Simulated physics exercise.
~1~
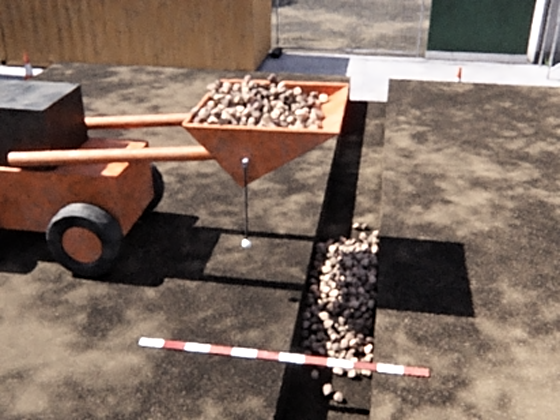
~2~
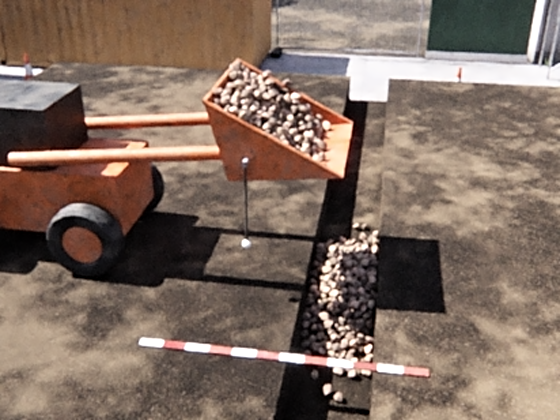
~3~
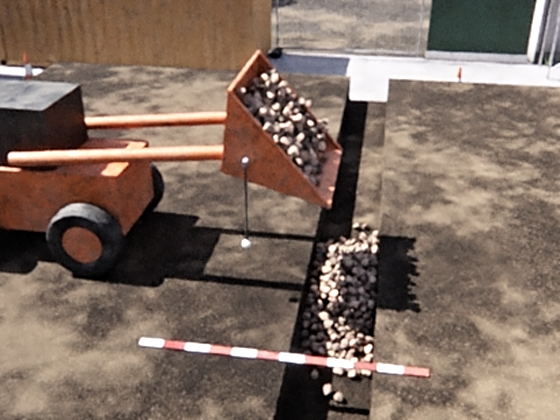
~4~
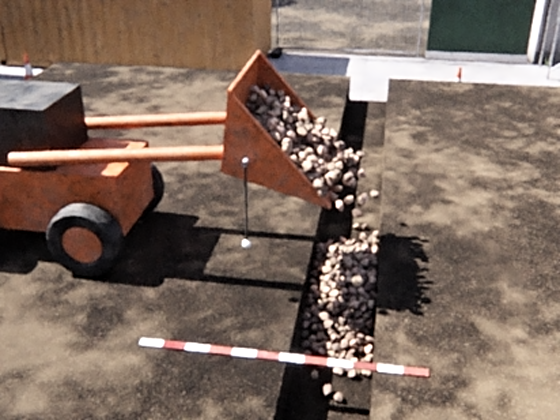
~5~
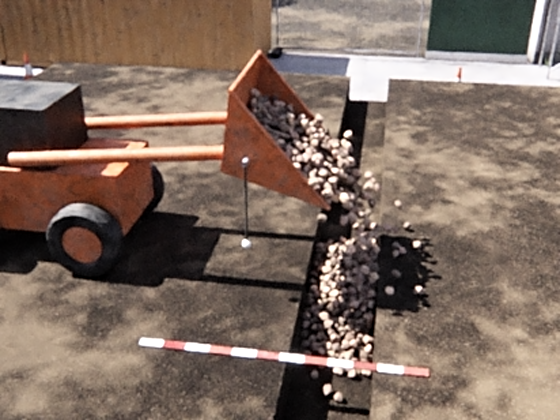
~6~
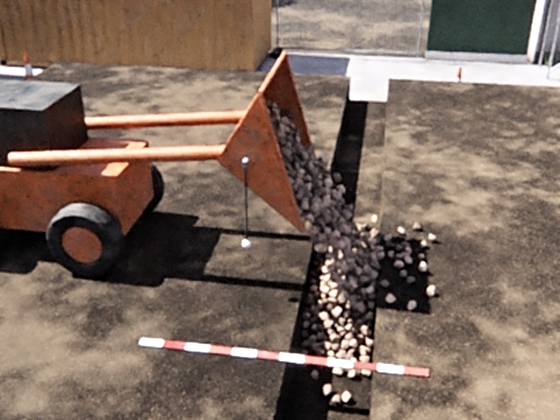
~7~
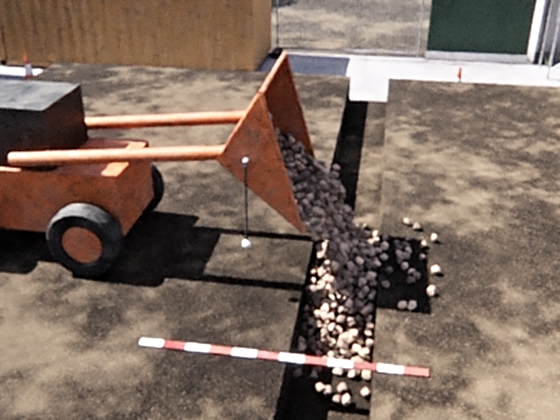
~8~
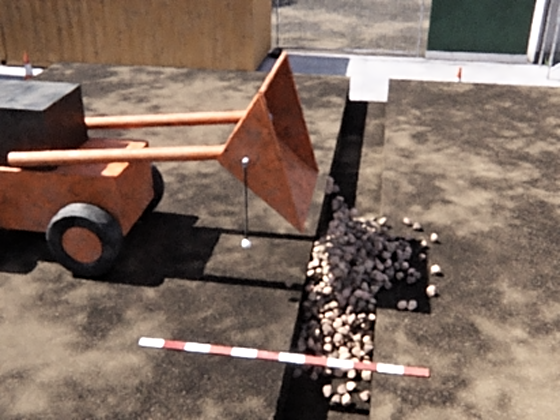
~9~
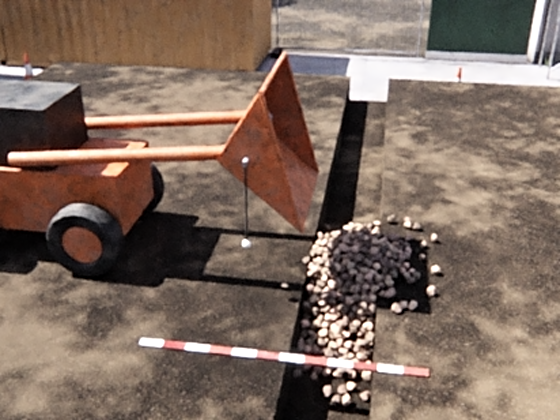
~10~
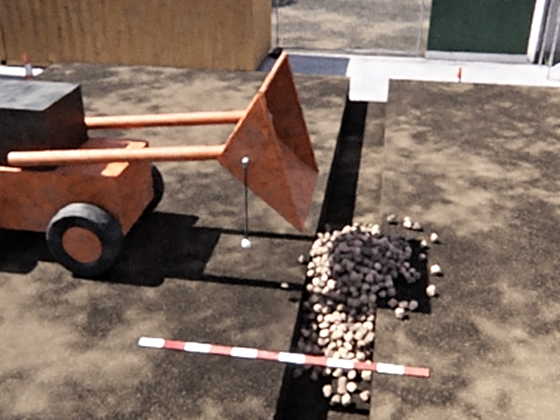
The clip shows an orange loader tipping its raised bucket of pale stones in stages over a narrow trench already partly filled with similar stones, until they pour out and the bucket hangs empty above a larger heap, with a few stones scattered beyond the trench's right edge.
